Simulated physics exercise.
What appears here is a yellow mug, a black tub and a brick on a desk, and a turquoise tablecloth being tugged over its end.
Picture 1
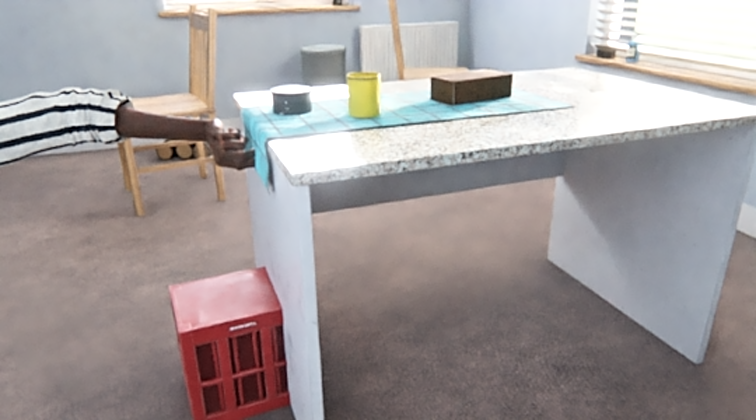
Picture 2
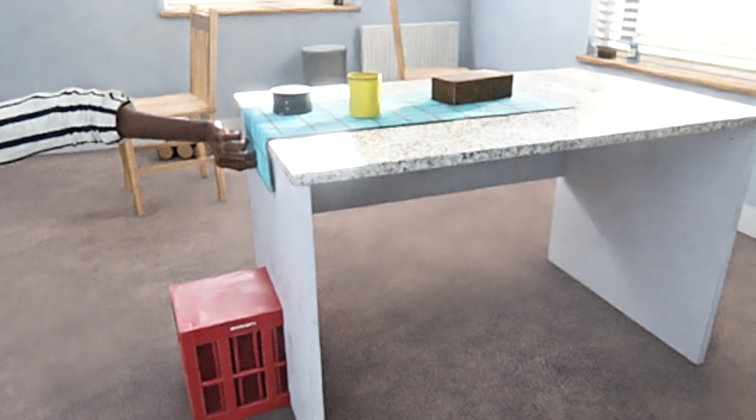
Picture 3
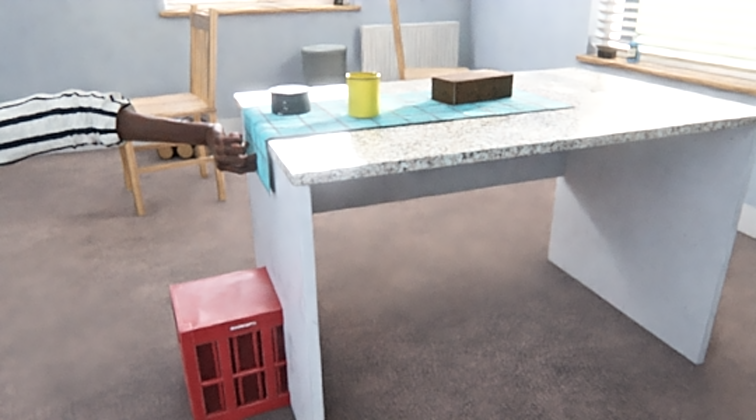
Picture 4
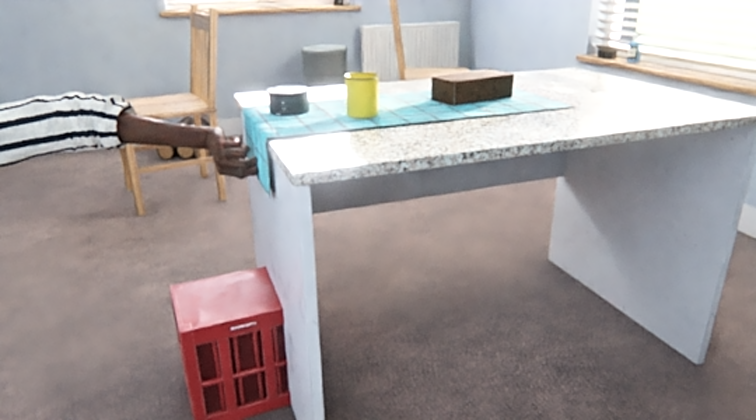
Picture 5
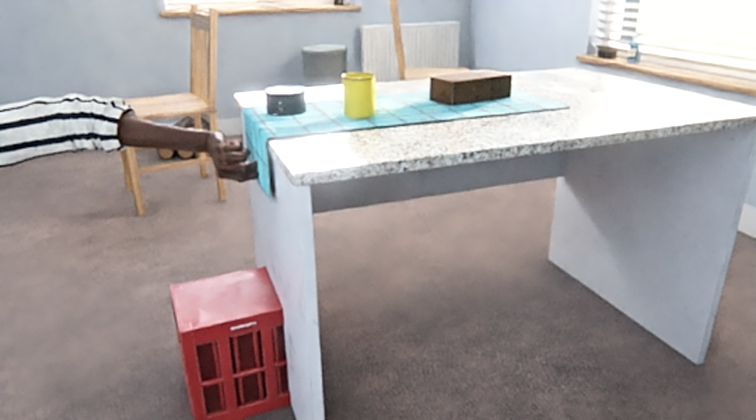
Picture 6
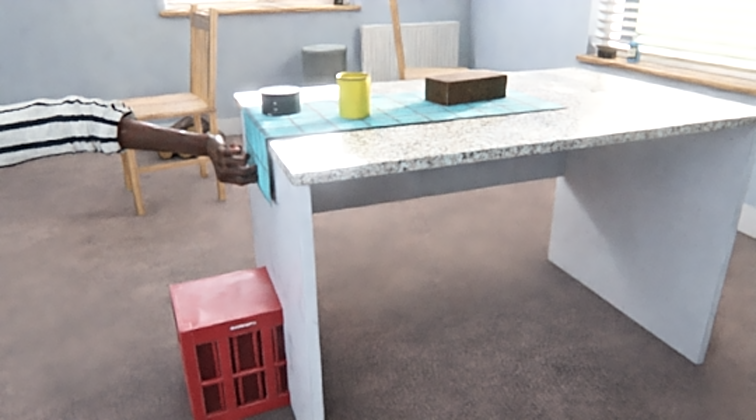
Turquoise tablecloth being tugged slightly over a desk's left end by a striped-sleeved arm, carrying black tub, yellow mug and brick left.
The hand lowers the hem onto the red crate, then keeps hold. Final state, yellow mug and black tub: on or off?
Yellow mug - off; black tub - off.
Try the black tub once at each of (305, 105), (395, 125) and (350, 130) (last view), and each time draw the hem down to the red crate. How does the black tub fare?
First try: It leaves the top; second try: It stays put; third try: It stays put.
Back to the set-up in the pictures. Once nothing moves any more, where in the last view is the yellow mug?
(197, 277).
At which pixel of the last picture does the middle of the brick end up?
About (362, 96).
Then, 0.92 s on from there, hem going down; mug carried along near (288, 101); tub down below near (215, 256).
Then, 1.62 s on from there, hem on the crate; mug down below near (200, 254); tub down below near (216, 257).
In the end, hem on the crate; mug down below near (197, 277); tub down below near (216, 257). The yellow mug falls off and the black tub goes over the edge.
